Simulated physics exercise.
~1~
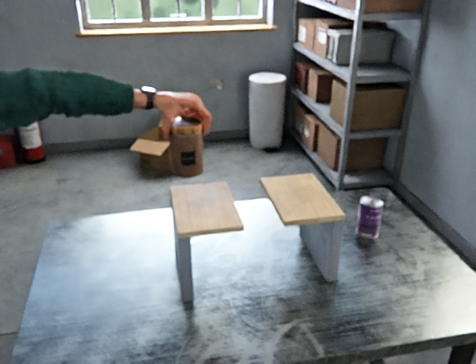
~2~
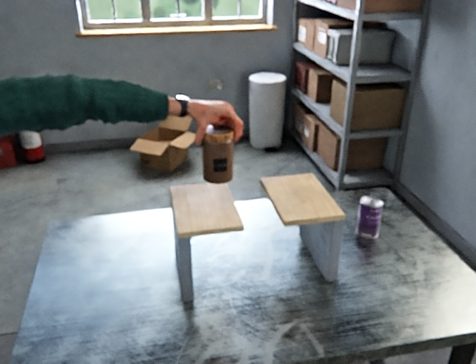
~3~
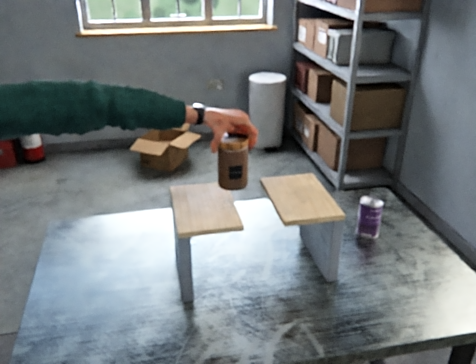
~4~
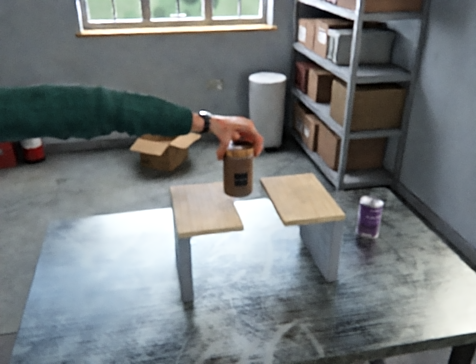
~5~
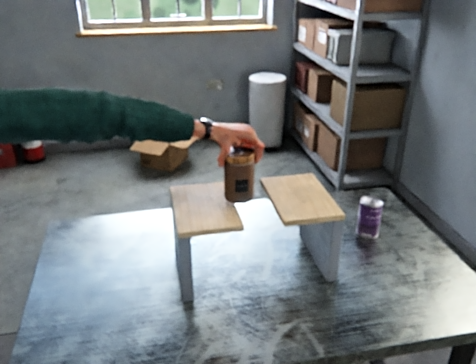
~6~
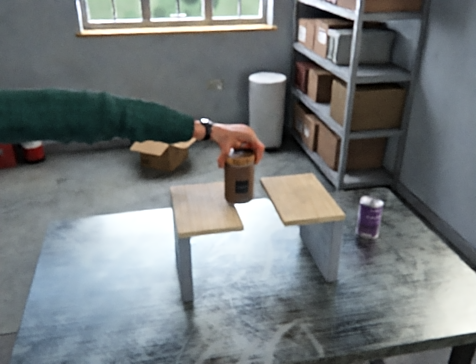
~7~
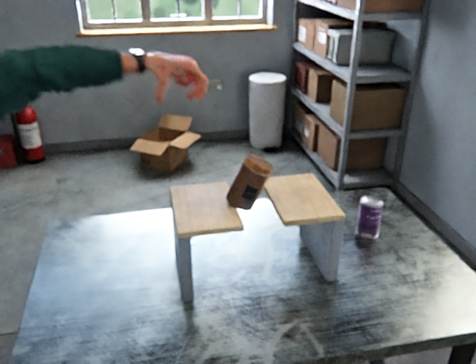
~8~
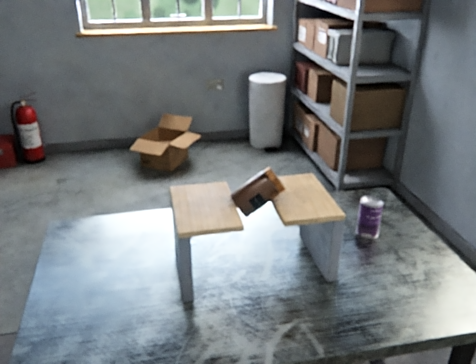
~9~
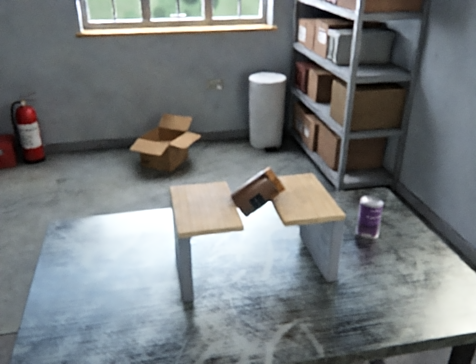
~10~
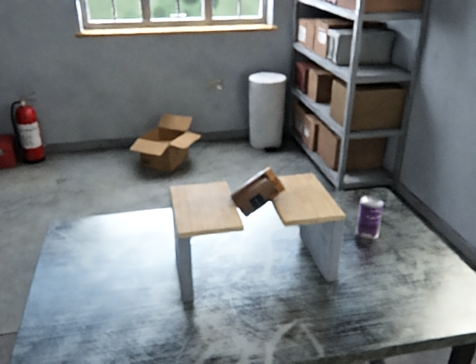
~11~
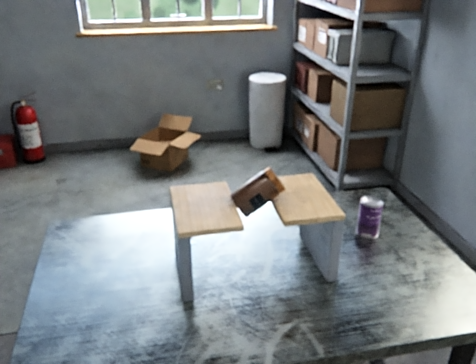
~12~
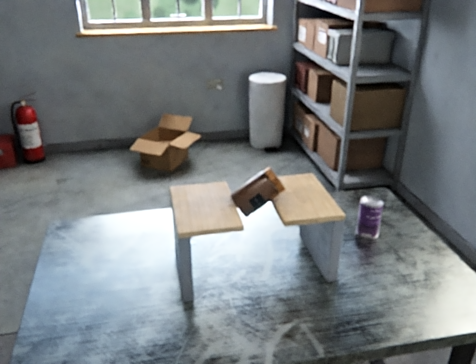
A hand in a green sleeve carried a brown jar rightward and lowered it over the gap between two wooden ledges, then let go, and the jar tipped over and stayed caught across the gap, while a purple tin sat nearby.
